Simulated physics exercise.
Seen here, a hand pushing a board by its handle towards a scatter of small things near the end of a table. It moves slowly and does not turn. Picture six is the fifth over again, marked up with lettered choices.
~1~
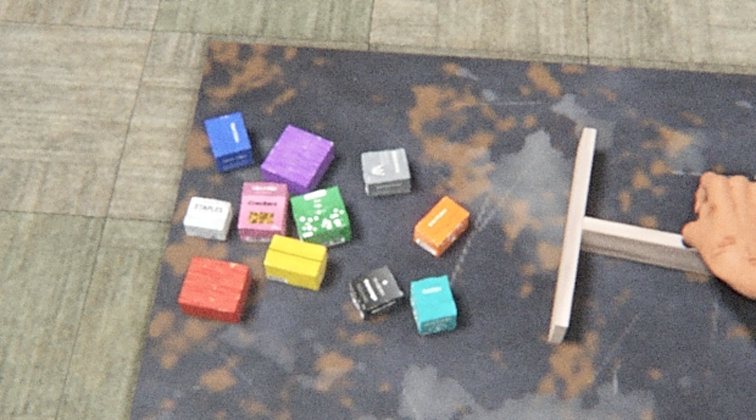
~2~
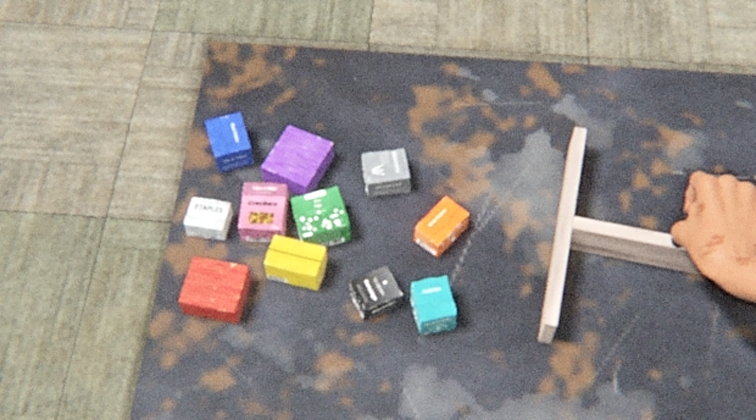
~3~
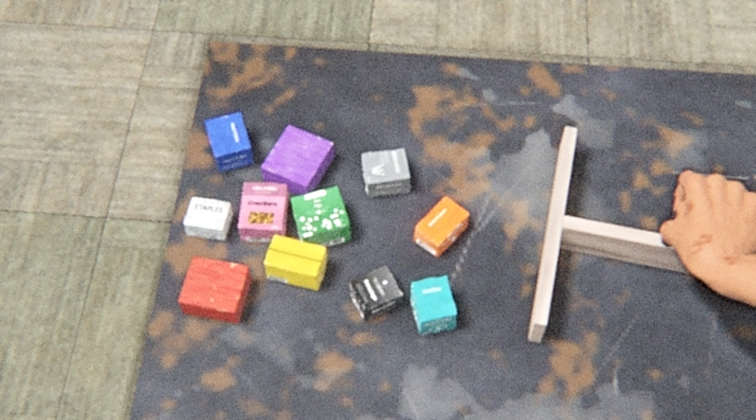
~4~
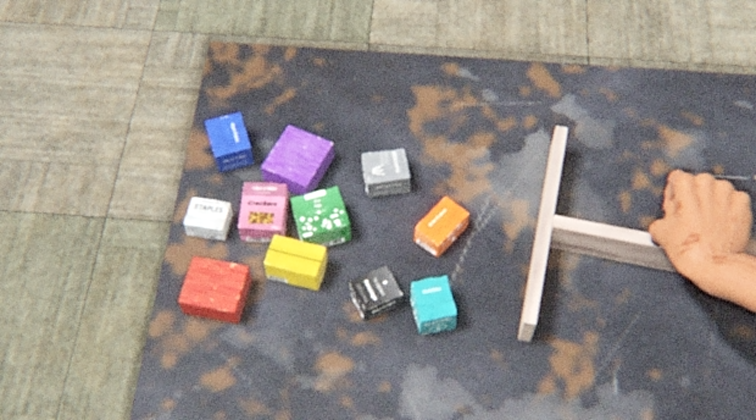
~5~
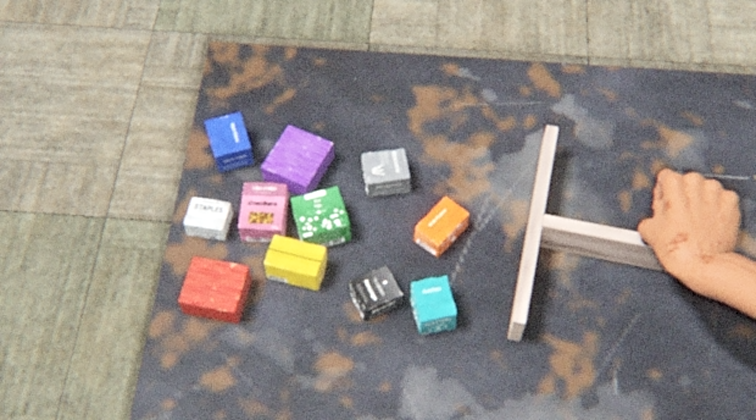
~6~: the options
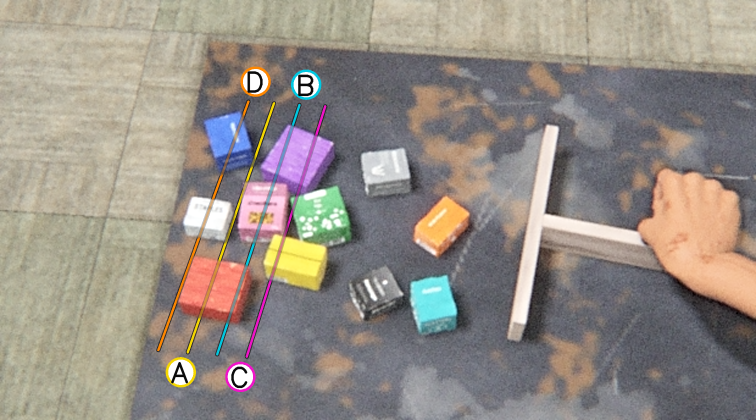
At first, a hand at the right grips the handle of a pale T-shaped board on a dark, blotchy table, with a scatter of colourful small boxes and blocks to the left. The hand then slowly pushes the board left, narrowing the gap, while the scattered things stay still and untouched.
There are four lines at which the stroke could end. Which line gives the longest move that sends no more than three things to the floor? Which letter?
Line C.
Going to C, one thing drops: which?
It is the white box.
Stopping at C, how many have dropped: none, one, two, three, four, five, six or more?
In all, one.
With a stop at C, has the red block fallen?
No.
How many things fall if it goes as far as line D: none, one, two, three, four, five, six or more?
By then, six or more.
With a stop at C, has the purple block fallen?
No.
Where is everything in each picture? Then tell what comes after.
In the first picture, yellow box (296, 263); orange box (442, 227); grey packet (386, 173).
In the second picture, board (567, 221); pink box (265, 213).
In the third picture, board (557, 220); black box (376, 294).
In the fourth picture, board (547, 219); purple block (298, 162).
In the fifth picture, board (537, 219); blue packet (230, 142); red block (216, 290); yellow box (296, 263).
On the copy, A at (234, 219); B at (261, 221); C at (289, 223); D at (207, 217).
On C. First, board (447, 212); turquoise box (403, 300); black box (358, 290).
Then, board (359, 206); white box (205, 217); yellow box (237, 252).
Finally, board (291, 202); white box over the edge; yellow box (172, 240); one fallen.
By contrast, A drops six; B drops five; D drops eight.
